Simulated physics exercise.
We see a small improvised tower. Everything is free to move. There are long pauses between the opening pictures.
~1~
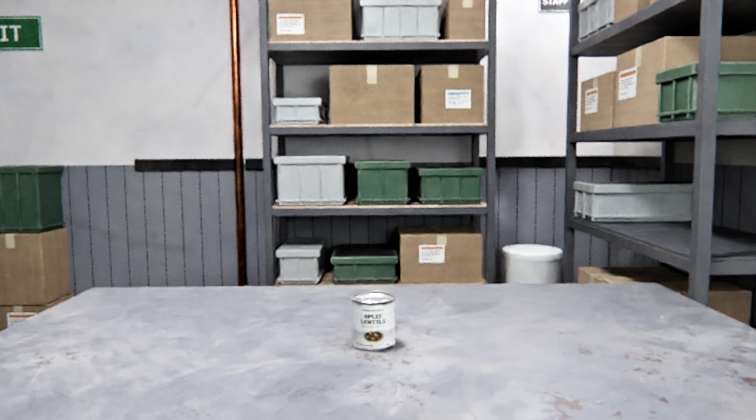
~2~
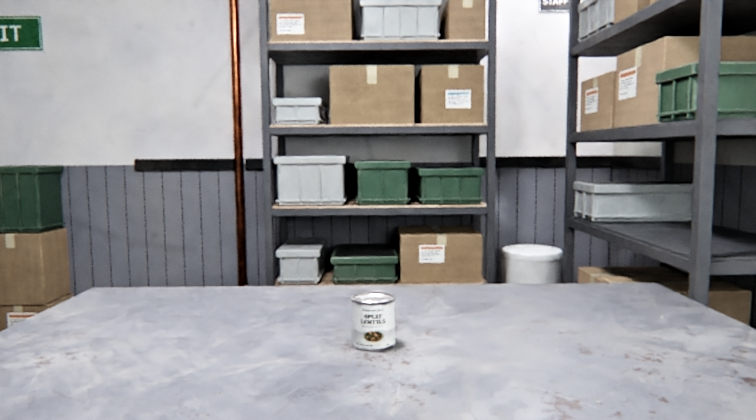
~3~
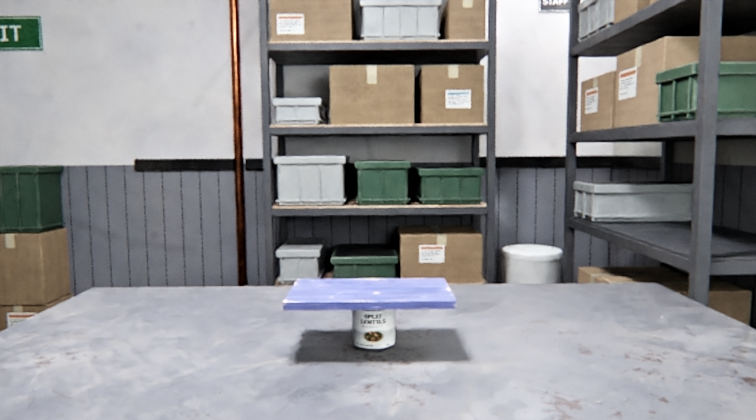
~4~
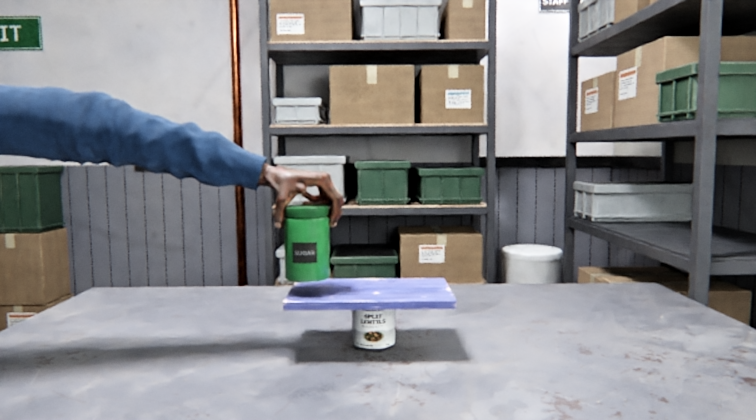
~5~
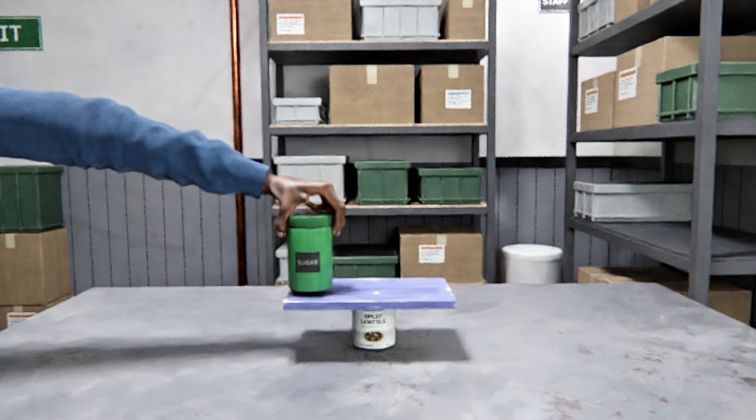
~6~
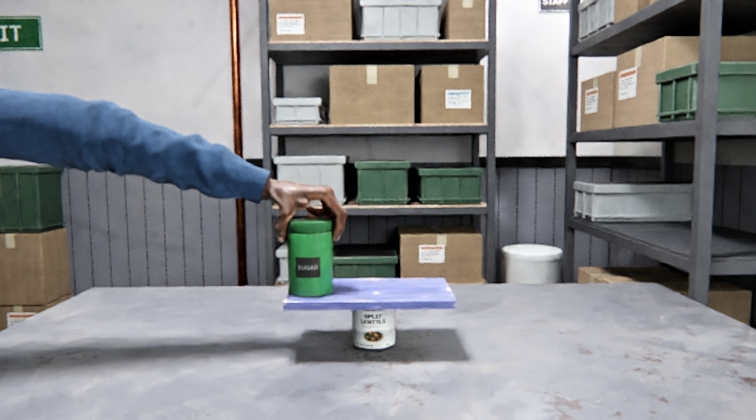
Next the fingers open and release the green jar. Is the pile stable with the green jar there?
As it turns out, it comes apart.
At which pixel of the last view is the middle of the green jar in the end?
Near (216, 328).
Then, 0.40 s past the last view, green jar now fallen; blue board rocked 47° from its first pose.
Then, 0.60 s past the last view, blue board rocked 29° from its first pose; white tin displaced a little.
Finally, fallen, green jar; moved from the start, blue board; white tin still in place. Final places as the last picture's camera would see them, green jar near (216, 328). The stack gives way.
